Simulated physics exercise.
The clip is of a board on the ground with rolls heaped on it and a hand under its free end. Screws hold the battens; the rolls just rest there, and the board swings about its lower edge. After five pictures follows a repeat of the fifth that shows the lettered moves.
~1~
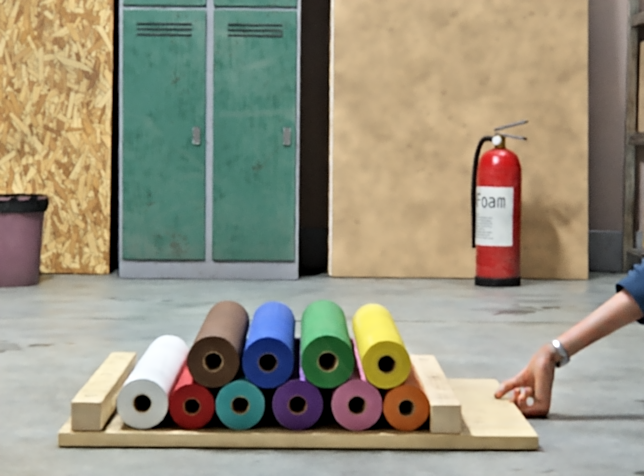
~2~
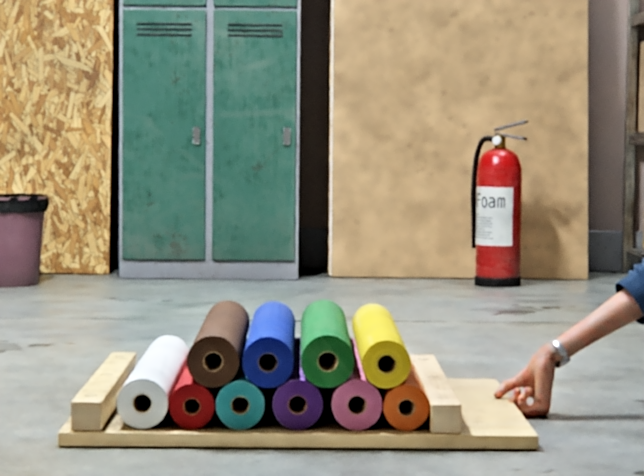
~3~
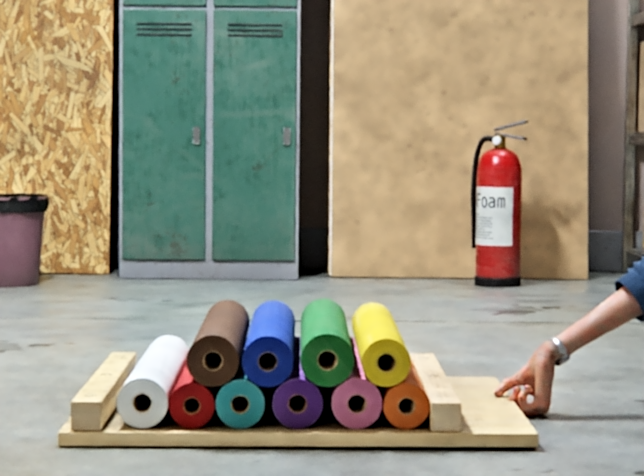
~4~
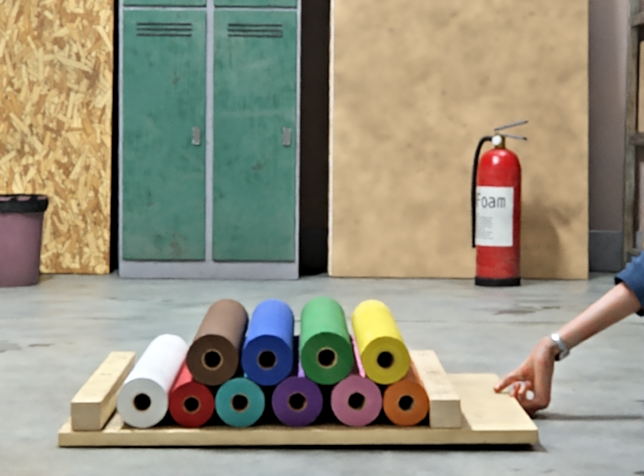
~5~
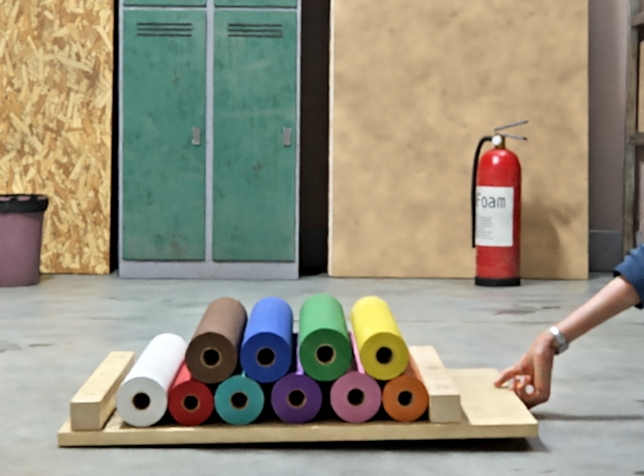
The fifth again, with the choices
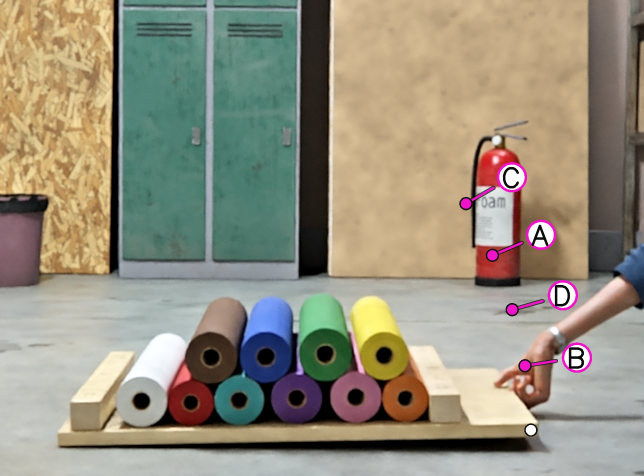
A hand with a wristwatch reaches in from the right to the free end of a wooden board on a grey workshop floor, seen from the front by a still camera. Rolls in white, red, turquoise, purple, pink and orange lie between two battens, with brown, blue, green and yellow ones on top, before green lockers and a red extinguisher. The fingers raise the board's right end very slightly, and the rolls shift barely with it.
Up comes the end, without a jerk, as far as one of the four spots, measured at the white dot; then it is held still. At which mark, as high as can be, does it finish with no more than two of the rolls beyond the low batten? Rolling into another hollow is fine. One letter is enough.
Raise it to A.
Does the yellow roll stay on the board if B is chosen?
Yes, with B.
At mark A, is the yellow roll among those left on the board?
Yes.
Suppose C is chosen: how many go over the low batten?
It comes to three.
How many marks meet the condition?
Three of them.
On the marked copy, A at (492, 255); B at (525, 366); C at (466, 204); D at (512, 310); the white dot at (531, 430).
Following A. Soon after the start, board at 15°.
Later, board at 23°.
In the end, board at 23°, one over the low batten (brown).
As for the rest, B none over the low batten; C three over the low batten (green, blue, brown); D none over the low batten.
